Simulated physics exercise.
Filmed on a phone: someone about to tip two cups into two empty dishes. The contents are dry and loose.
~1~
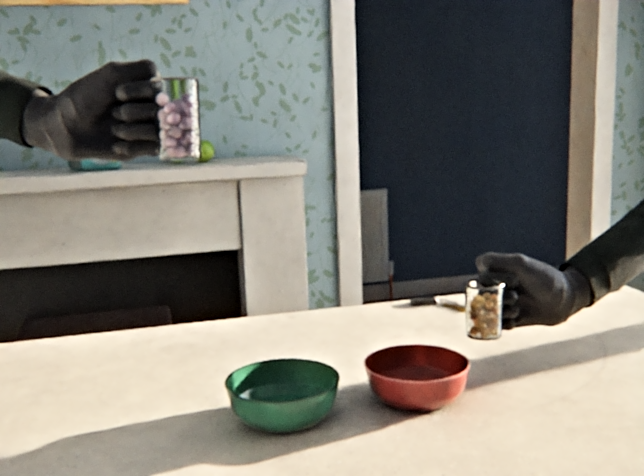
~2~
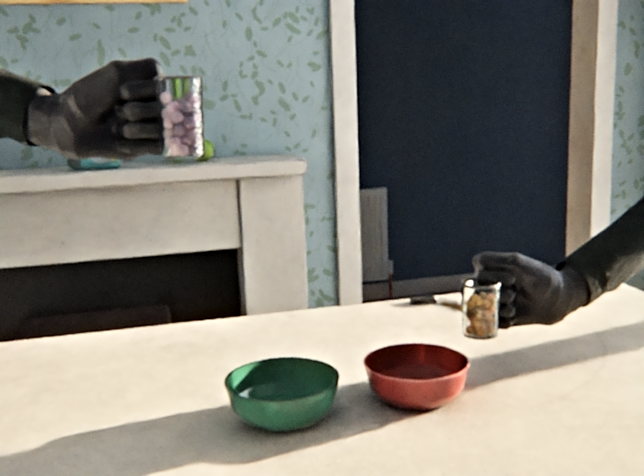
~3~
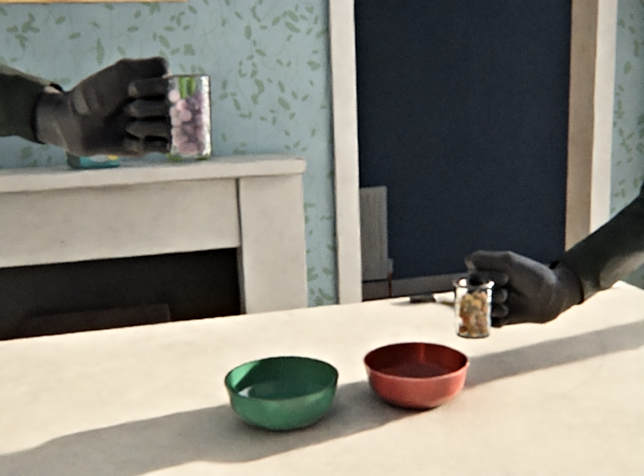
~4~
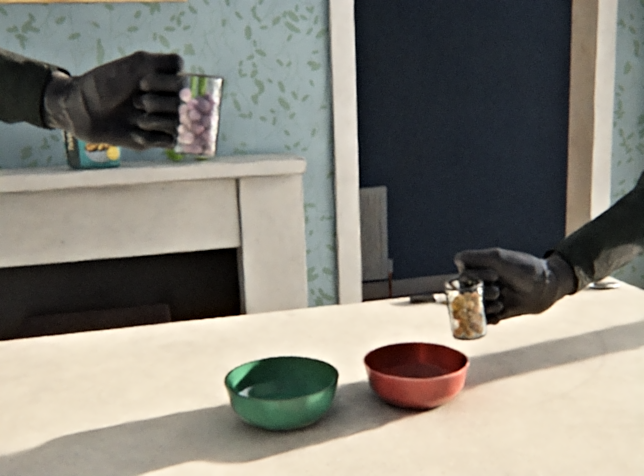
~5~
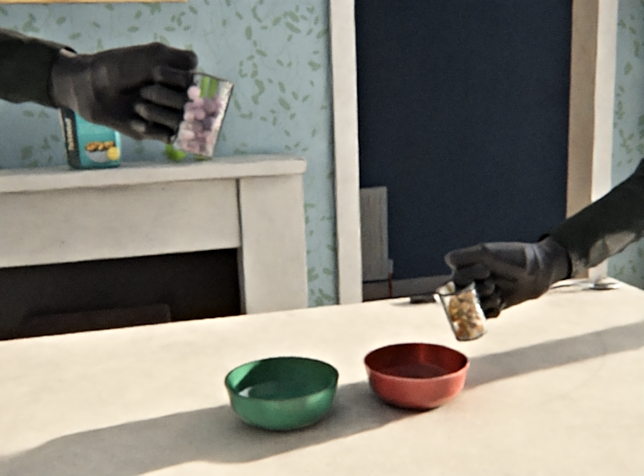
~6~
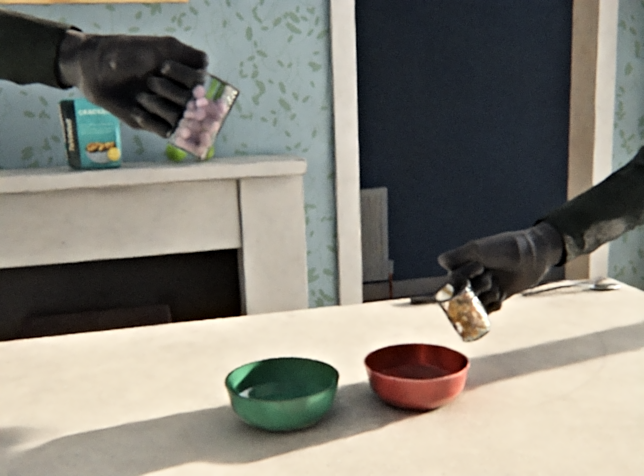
On a sunlit table by a fireplace, gloved hands inching two filled glass cups inward, then tilting them near green and red bowls.
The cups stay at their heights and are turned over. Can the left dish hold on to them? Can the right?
On the left the dish ends with pieces scattered round it, on the right it holds every piece.
Then, 0.61 s later than the last frame, left, every one still in the cup; right, every one still in the cup.
Then, 1.14 s later than the last frame, left, the larger part still in the cup, just a few in the dish, about a tenth in the air; right, roughly two thirds still in the cup, roughly a quarter in the dish, about a tenth in the air.
Then, 1.60 s later than the last frame, left, roughly half in the dish, about a tenth outside the dish, roughly a third in the air; right, every one in the dish.
When it is over, left, roughly half in the dish, roughly half outside the dish; right, every one in the dish, not one outside the dish.
